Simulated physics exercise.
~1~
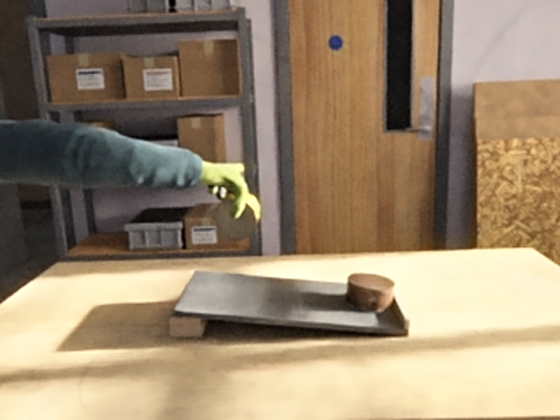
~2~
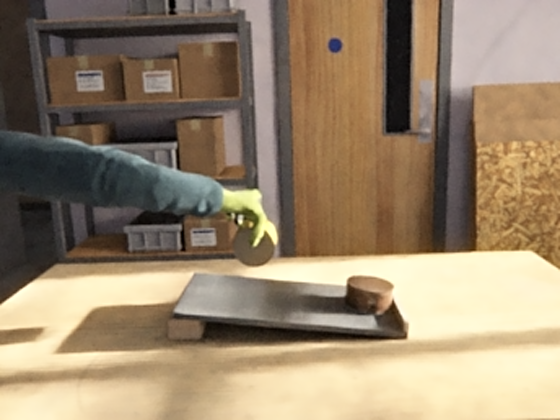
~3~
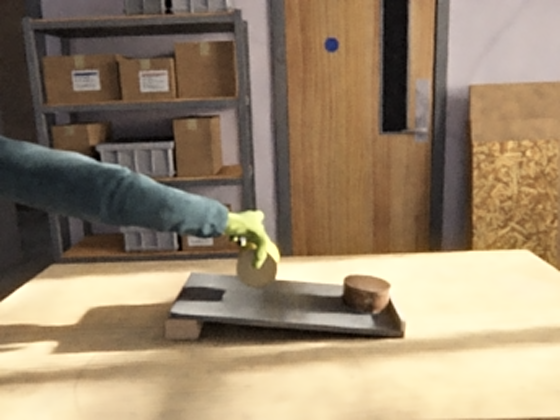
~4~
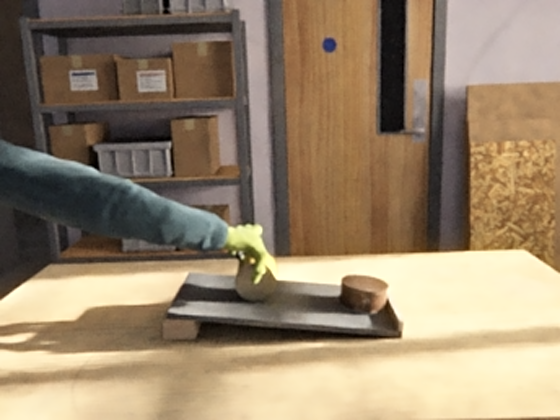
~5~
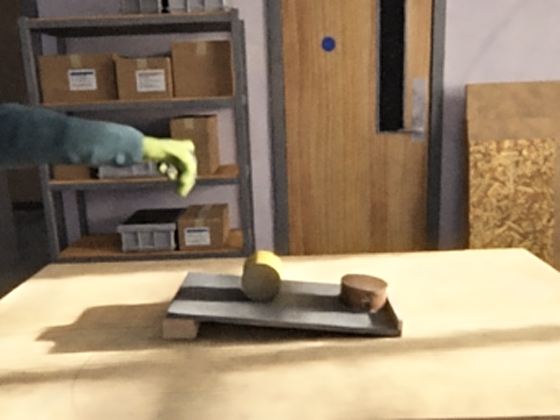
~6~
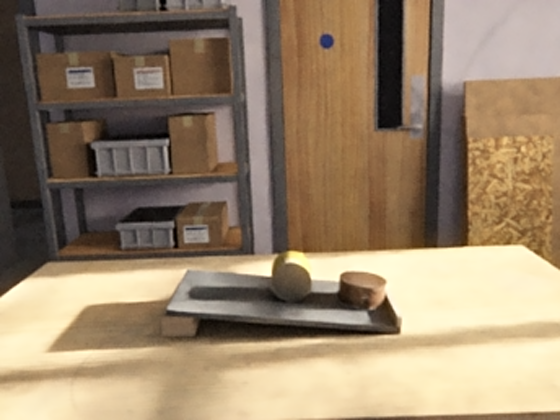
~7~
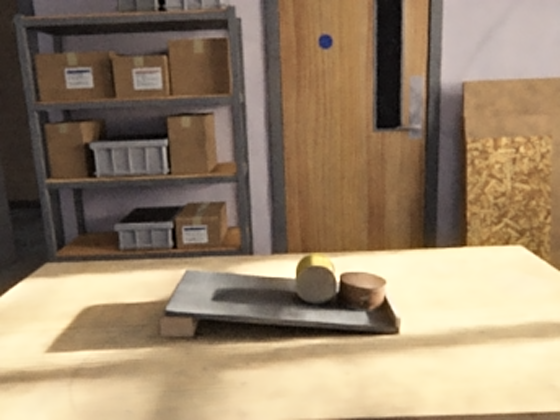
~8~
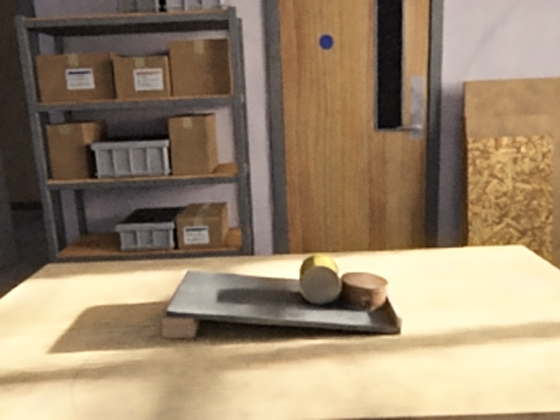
An arm in a dark teal sleeve and a yellow-green glove reaches in from the left over a pale wooden table, seen from the front by a slightly swaying camera. On the table, a dark grey board rests on a small block at its left end, with a round brown tub near its lower right end; shelves of boxes and a wooden door stand behind. The hand lowers a round yellow tub on its edge onto the board, lets go and withdraws left. The yellow tub rolls right down the slope and stops against the brown tub, which stays put.
